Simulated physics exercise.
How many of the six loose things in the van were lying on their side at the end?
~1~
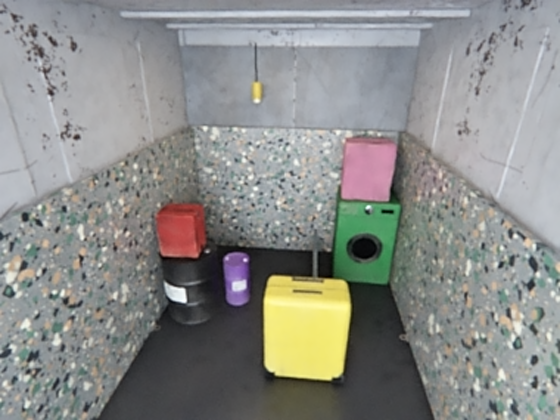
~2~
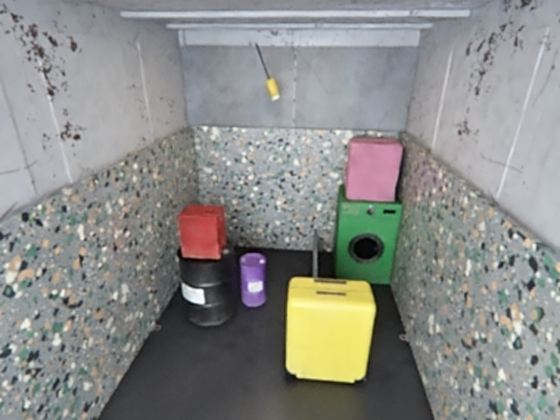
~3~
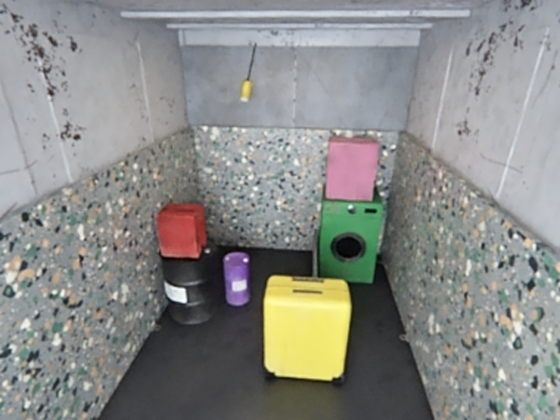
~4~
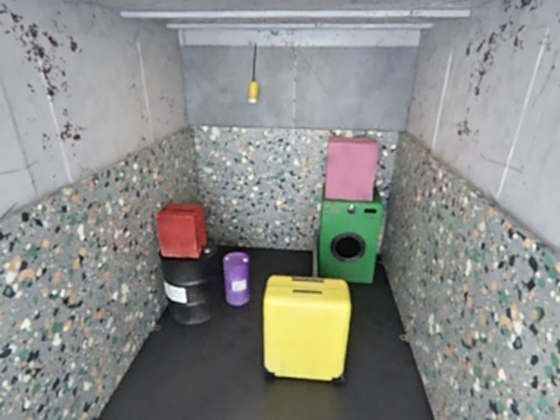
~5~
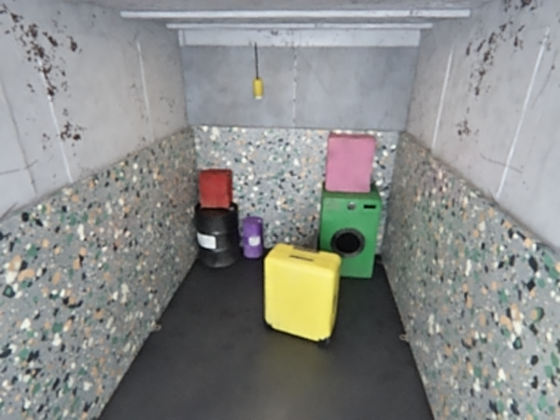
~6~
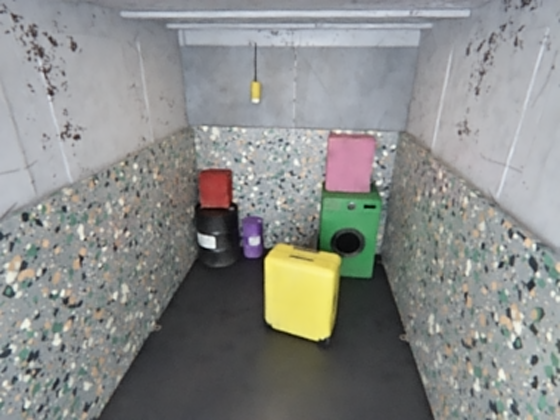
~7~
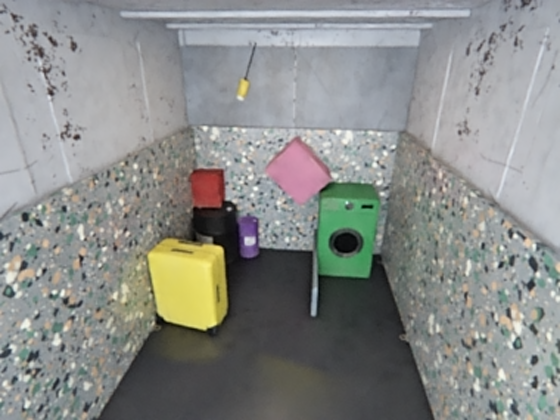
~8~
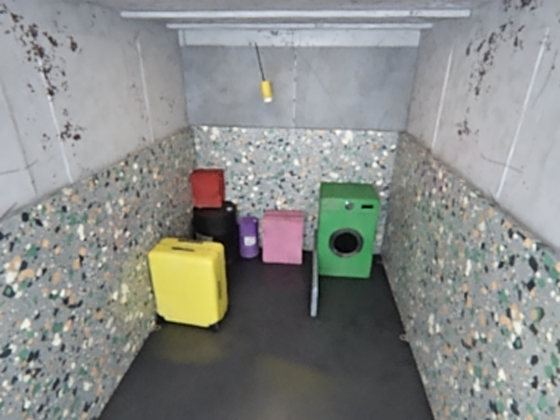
None of them were. The drum, canister, case, appliance and both boxes were all upright, even though the pink box had come down to the floor.
